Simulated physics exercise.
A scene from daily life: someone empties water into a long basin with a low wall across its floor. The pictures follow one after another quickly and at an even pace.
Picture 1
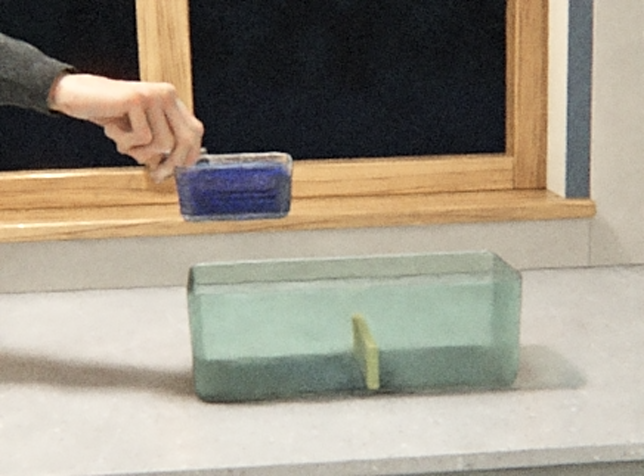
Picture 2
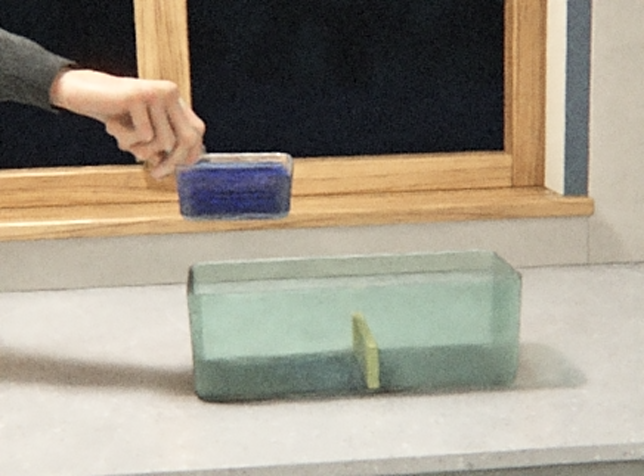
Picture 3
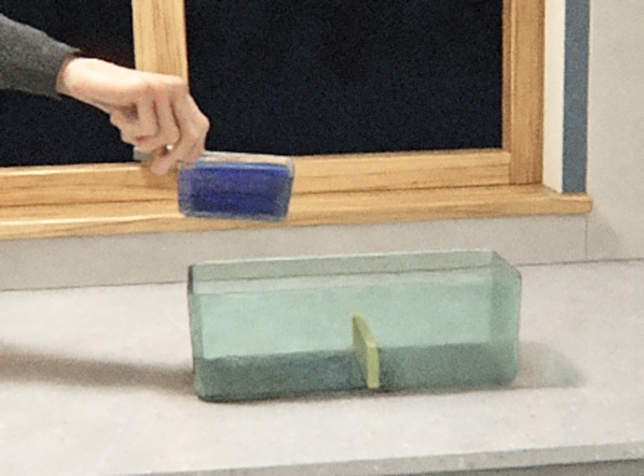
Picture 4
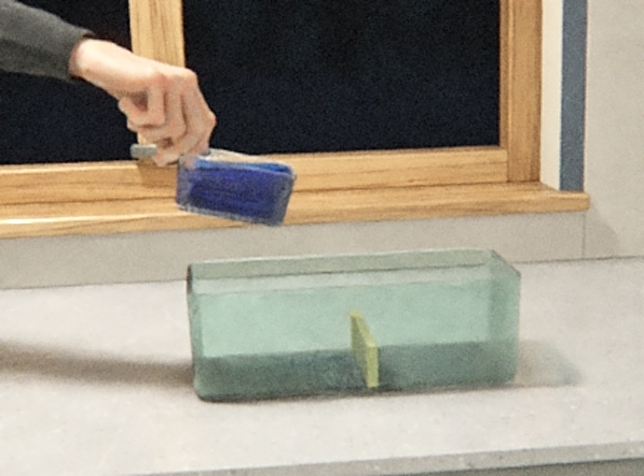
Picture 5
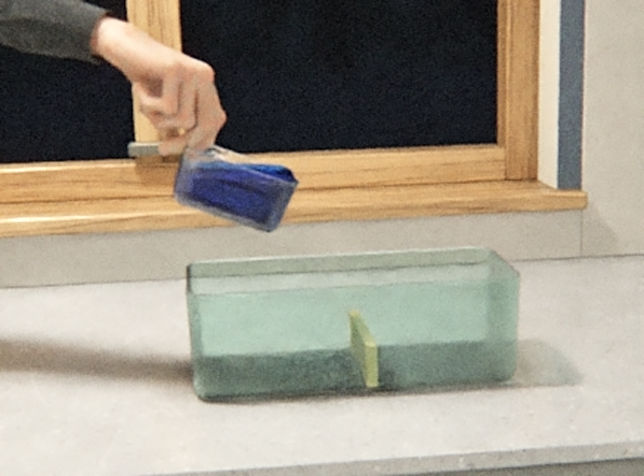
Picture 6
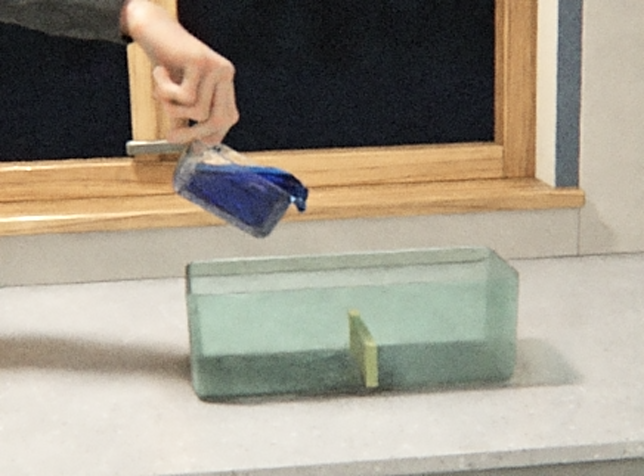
A hand in a dark sleeve, reaching in from the left, holds a small clear container of deep blue liquid level, then tilts it steadily rightward until some liquid slips over its right edge. Below, on a pale counter, sits a long greenish glass basin with a low yellow-green wall across its floor. A wood-framed dark window stands behind, seen from the front and slightly above, the view shifting very slightly.
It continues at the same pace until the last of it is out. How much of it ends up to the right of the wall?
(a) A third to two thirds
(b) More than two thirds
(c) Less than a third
The answer is c.
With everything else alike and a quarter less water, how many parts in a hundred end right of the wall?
It should come out close to 0 per cent.
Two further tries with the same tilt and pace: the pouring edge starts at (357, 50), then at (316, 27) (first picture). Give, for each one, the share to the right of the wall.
Close to 85 in a hundred, and close to 75 in a hundred.
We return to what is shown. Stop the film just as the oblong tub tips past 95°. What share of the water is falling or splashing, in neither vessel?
It works out to about 20 percent.
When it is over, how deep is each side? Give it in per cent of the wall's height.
On the left roughly 30, on the right roughly 0.
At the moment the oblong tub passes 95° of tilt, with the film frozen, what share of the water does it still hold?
It still holds close to 10 per cent at that lean.
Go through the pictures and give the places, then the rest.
The first picture shows tilt 0°; pouring edge (290, 160); surface from (179, 171) to (288, 167); the long basin's rim runs from (189, 281) to (508, 266); the wall's top is at (364, 331).
The second picture shows tilt 1°; pouring edge (291, 161); surface from (179, 170) to (288, 167).
The third picture shows tilt 6°; pouring edge (292, 165); surface from (180, 169) to (289, 168).
The fourth picture shows tilt 13°; pouring edge (293, 172); surface from (180, 168) to (291, 168).
The fifth picture shows tilt 22°; pouring edge (294, 181); surface from (181, 169) to (291, 174); 3 per cent is over the edge.
The sixth picture shows tilt 33°; pouring edge (292, 193); surface from (177, 170) to (289, 181); 10 per cent is over the edge.
A moment on, the oblong tub is tipped on its side and 11 per cent is still to pour, 58 is left of the wall and 11 right of it.
Next, the oblong tub is tipped right over and 1 per cent is still to pour, 83 is left of the wall and 11 right of it.
Then the oblong tub is tipped right over and 0 per cent is still to pour, 86 is left of the wall and 12 right of it.
Later the oblong tub is tipped right over and 0 per cent is still to pour, 85 is left of the wall and 12 right of it.
At rest 85 per cent lies left of the wall, 12 right of it and 3 outside.
